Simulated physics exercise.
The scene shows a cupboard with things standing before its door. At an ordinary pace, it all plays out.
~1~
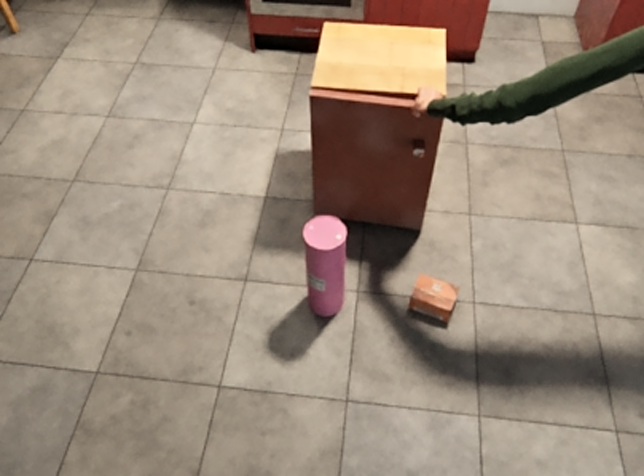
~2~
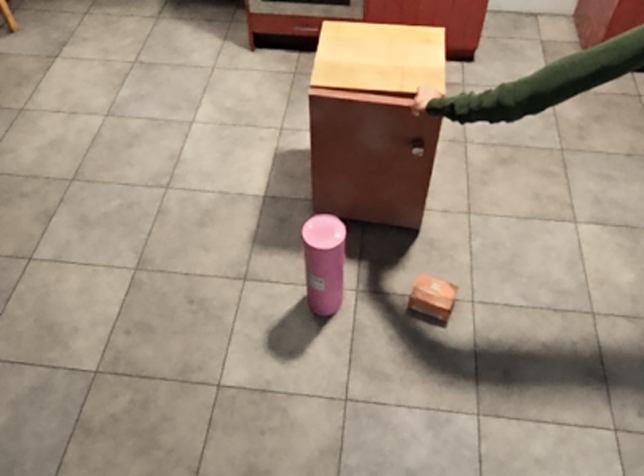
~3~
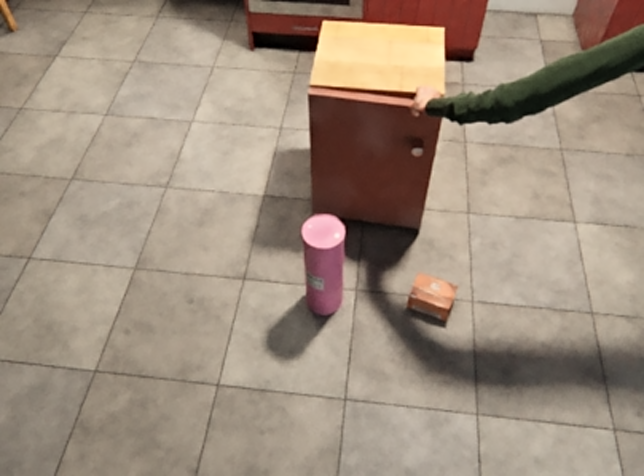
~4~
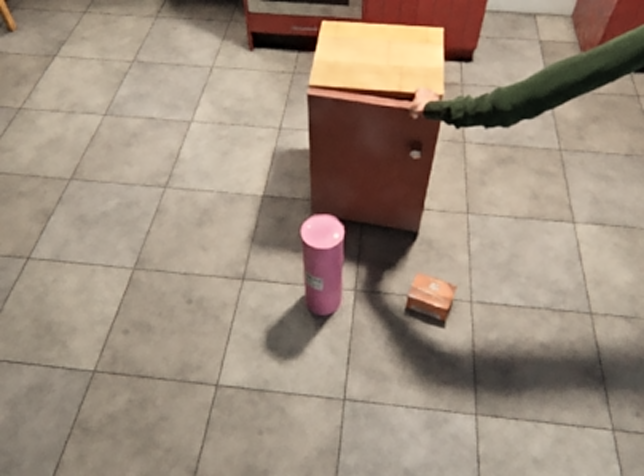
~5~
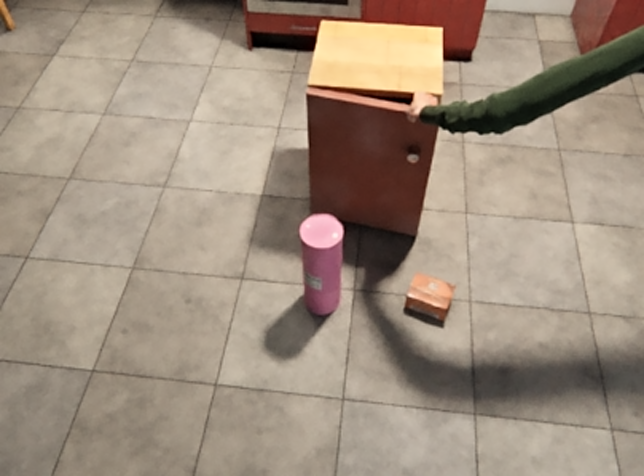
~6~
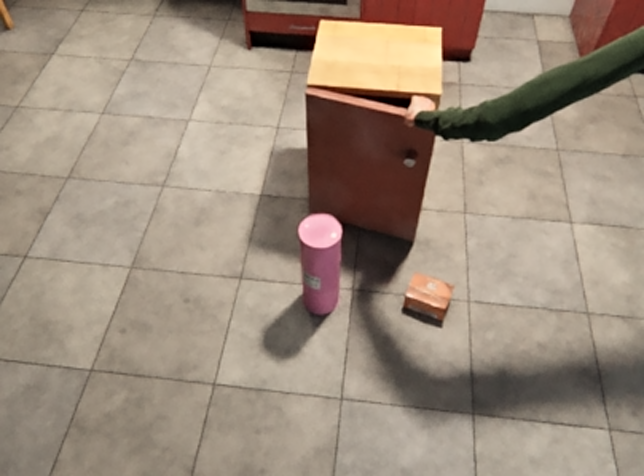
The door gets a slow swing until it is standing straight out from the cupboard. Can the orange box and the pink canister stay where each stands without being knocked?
Here the orange box stays untouched and the pink canister gets shoved.
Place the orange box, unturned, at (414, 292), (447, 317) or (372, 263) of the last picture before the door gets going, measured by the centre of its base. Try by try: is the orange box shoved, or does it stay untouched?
First the orange box stays clear, next it stays clear, and last it gets pushed.
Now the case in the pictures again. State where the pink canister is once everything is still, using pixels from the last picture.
I'd say it stops near (271, 273).
Then, 1.32 s later than the last frame, door 71° open; orange box at rest near (429, 296); pink canister shifted a little near (311, 270).
Then, 1.58 s later than the last frame, door 83° open; orange box at rest near (429, 296); pink canister shifted about its own width near (287, 273).
When it is over, the orange box remains where it is, near (429, 296); the pink canister is pushed along, near (271, 273).
